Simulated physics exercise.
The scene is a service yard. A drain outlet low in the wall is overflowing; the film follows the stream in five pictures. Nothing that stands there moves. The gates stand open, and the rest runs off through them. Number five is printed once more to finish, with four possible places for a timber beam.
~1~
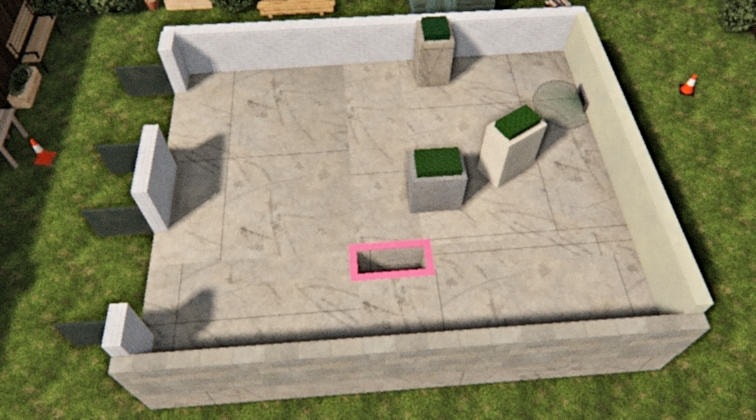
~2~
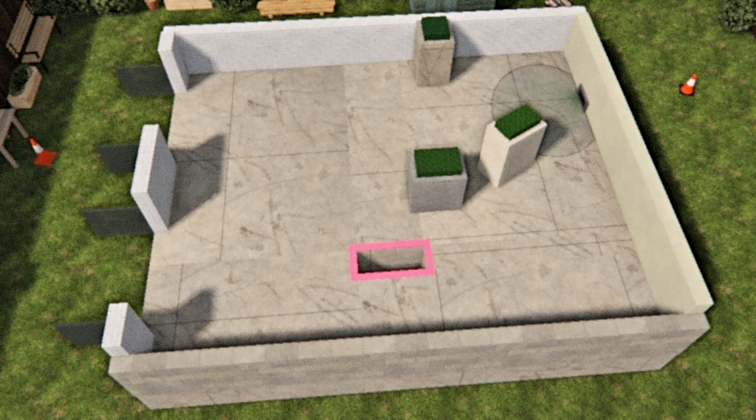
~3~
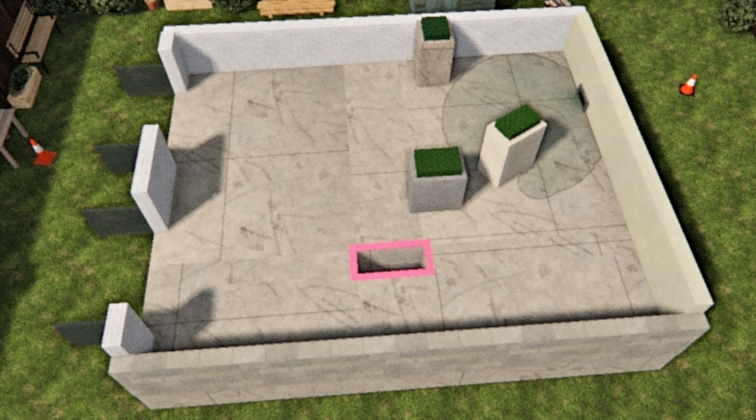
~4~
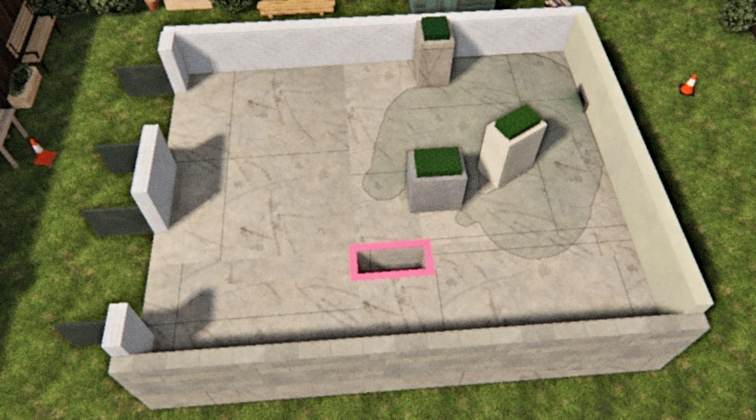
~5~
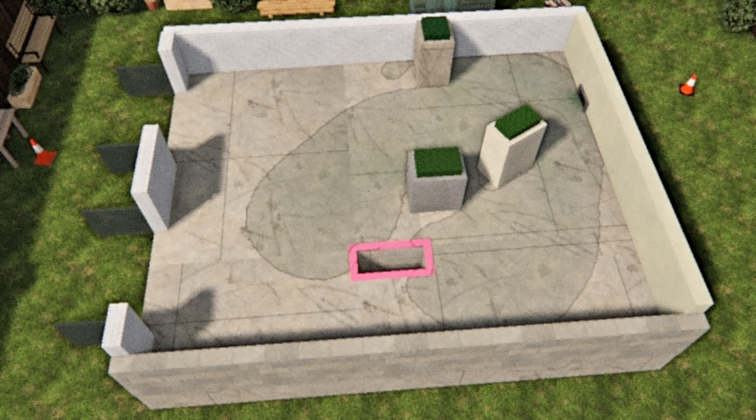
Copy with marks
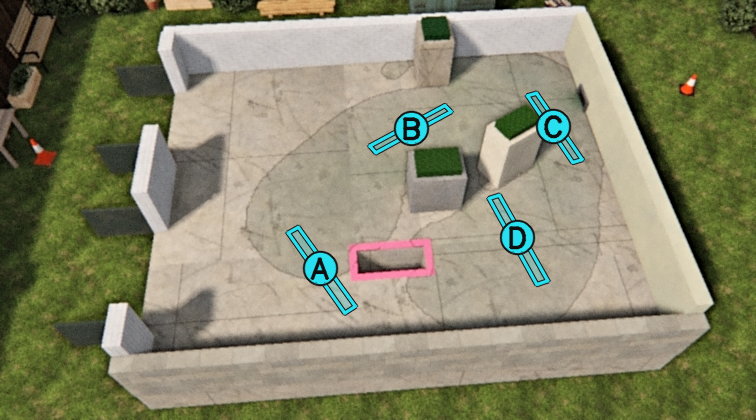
Water spread from the right-hand wall across the paved yard, flowing around the planters with green tops and widening toward the left and front, while the pink-edged gully stayed dry.
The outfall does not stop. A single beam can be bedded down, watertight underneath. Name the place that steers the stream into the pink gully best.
It is A.
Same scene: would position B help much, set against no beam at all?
No.
On the marked copy, A from (293, 230) to (350, 309); B from (372, 149) to (447, 108); C from (532, 94) to (577, 161); D from (494, 196) to (542, 282).
With A, about 19 % of the stream goes into the pink gully, about 80 % out by the gates.
With B, about 9 % of the stream goes into the pink gully, about 90 % out by the gates.
With C, about 8 % of the stream goes into the pink gully, about 92 % out by the gates.
With D, about 7 % of the stream goes into the pink gully, about 92 % out by the gates.
